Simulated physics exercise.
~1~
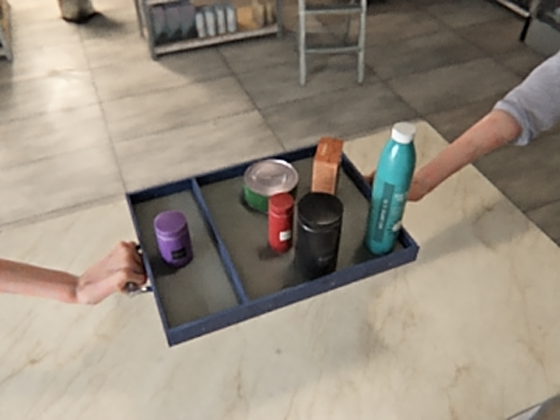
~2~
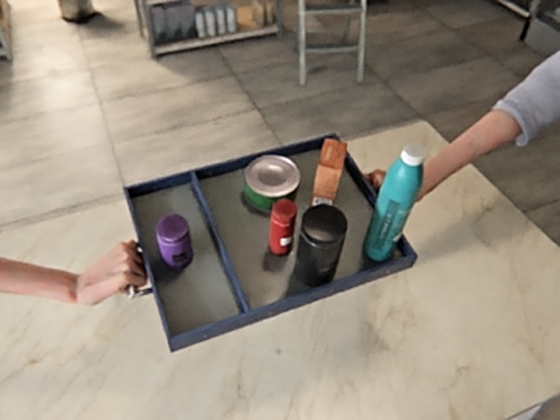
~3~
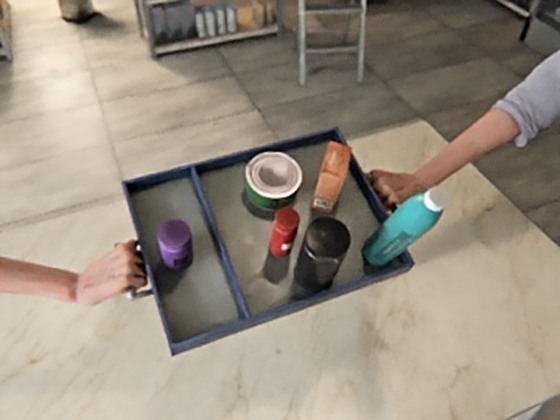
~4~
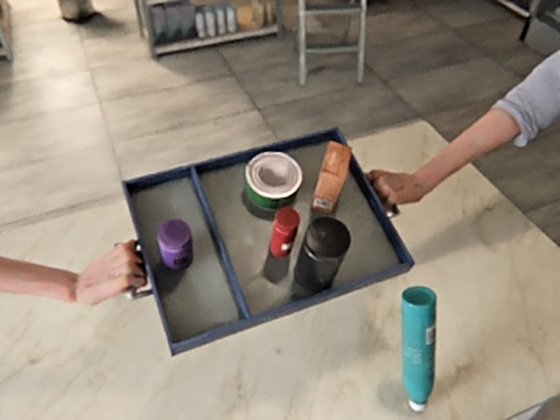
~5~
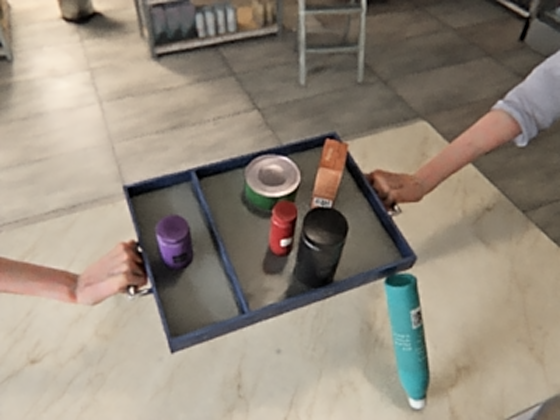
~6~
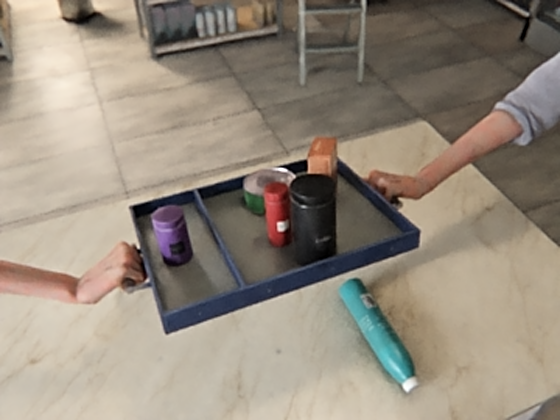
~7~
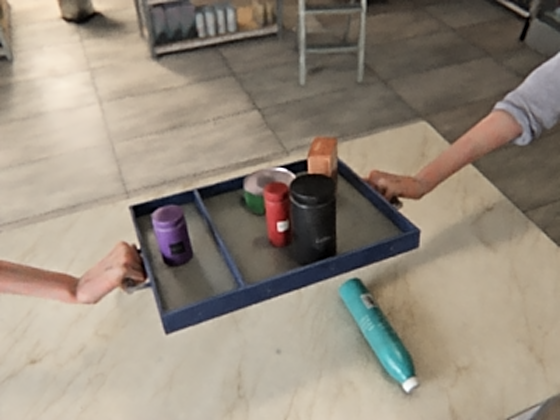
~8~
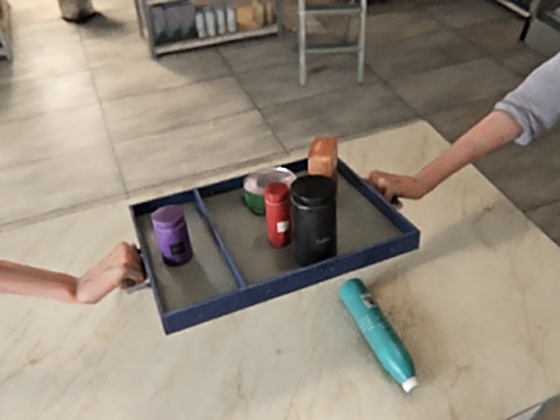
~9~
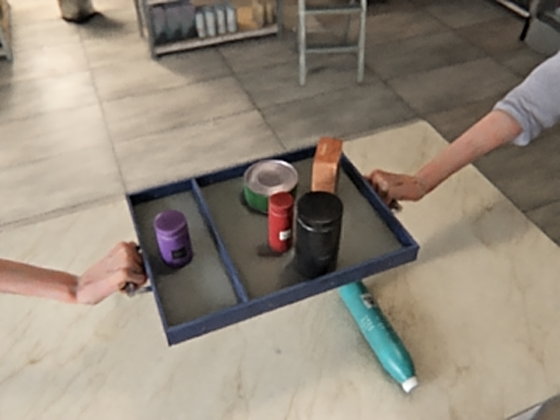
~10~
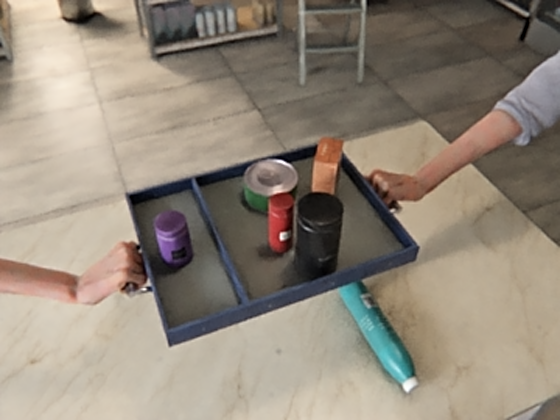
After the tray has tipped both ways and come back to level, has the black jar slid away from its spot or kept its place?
The black jar keeps its place, standing upright near the front of the tray where it was at the start.
